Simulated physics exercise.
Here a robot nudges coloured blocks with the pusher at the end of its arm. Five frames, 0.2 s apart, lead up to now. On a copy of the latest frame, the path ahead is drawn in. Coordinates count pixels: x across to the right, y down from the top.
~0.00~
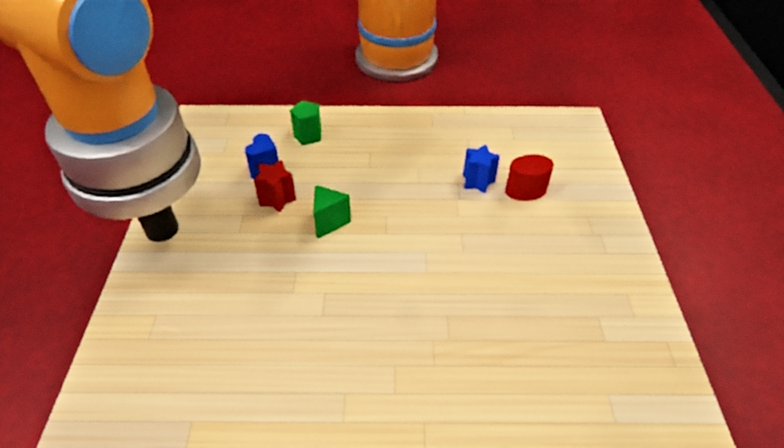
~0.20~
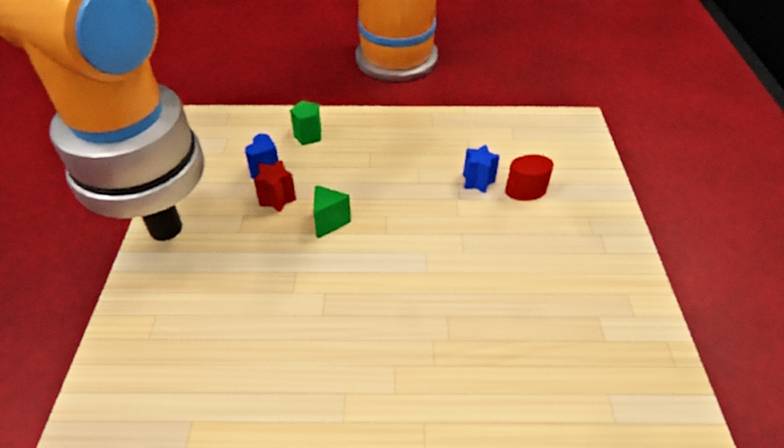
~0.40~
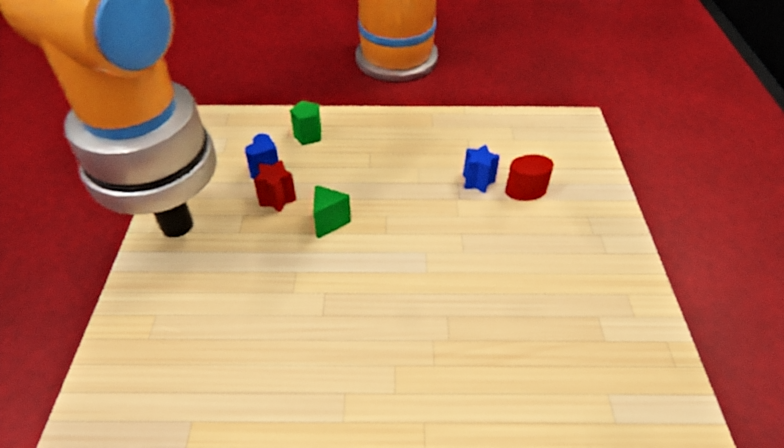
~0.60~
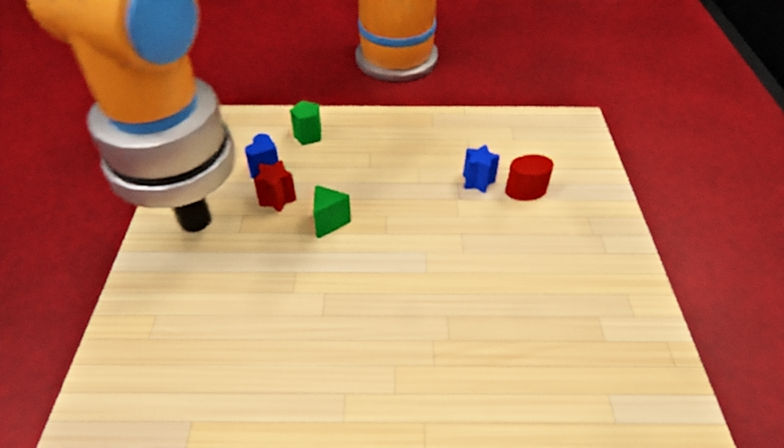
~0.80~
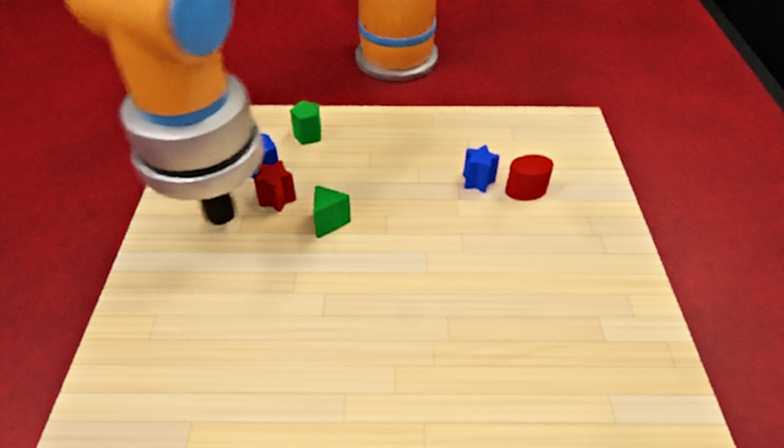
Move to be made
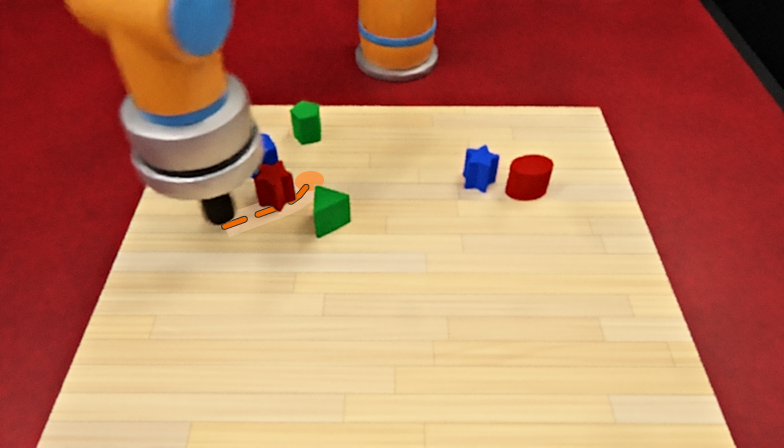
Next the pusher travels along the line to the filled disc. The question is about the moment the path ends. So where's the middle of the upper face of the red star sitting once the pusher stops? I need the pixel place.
That would be at about pixel (309, 136).
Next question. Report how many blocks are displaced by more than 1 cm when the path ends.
I expect just one block to be moved by more than 1 cm.
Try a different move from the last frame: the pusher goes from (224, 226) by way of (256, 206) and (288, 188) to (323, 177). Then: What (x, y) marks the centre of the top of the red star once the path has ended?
Around (348, 147).
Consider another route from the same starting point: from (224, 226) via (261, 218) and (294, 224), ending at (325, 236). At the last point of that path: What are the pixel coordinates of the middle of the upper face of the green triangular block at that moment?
At the end it should sit near (349, 199).
The line goes from (224, 226) through (259, 214) and (291, 201) to (309, 181).
On the path given first. One third of the way, pusher (256, 202); nothing pushed yet.
Two thirds of the way, pusher (289, 189); red star (296, 156).
At the end, pusher (308, 168); red star (309, 136), turned 20° anticlockwise; green triangular block unmoved.
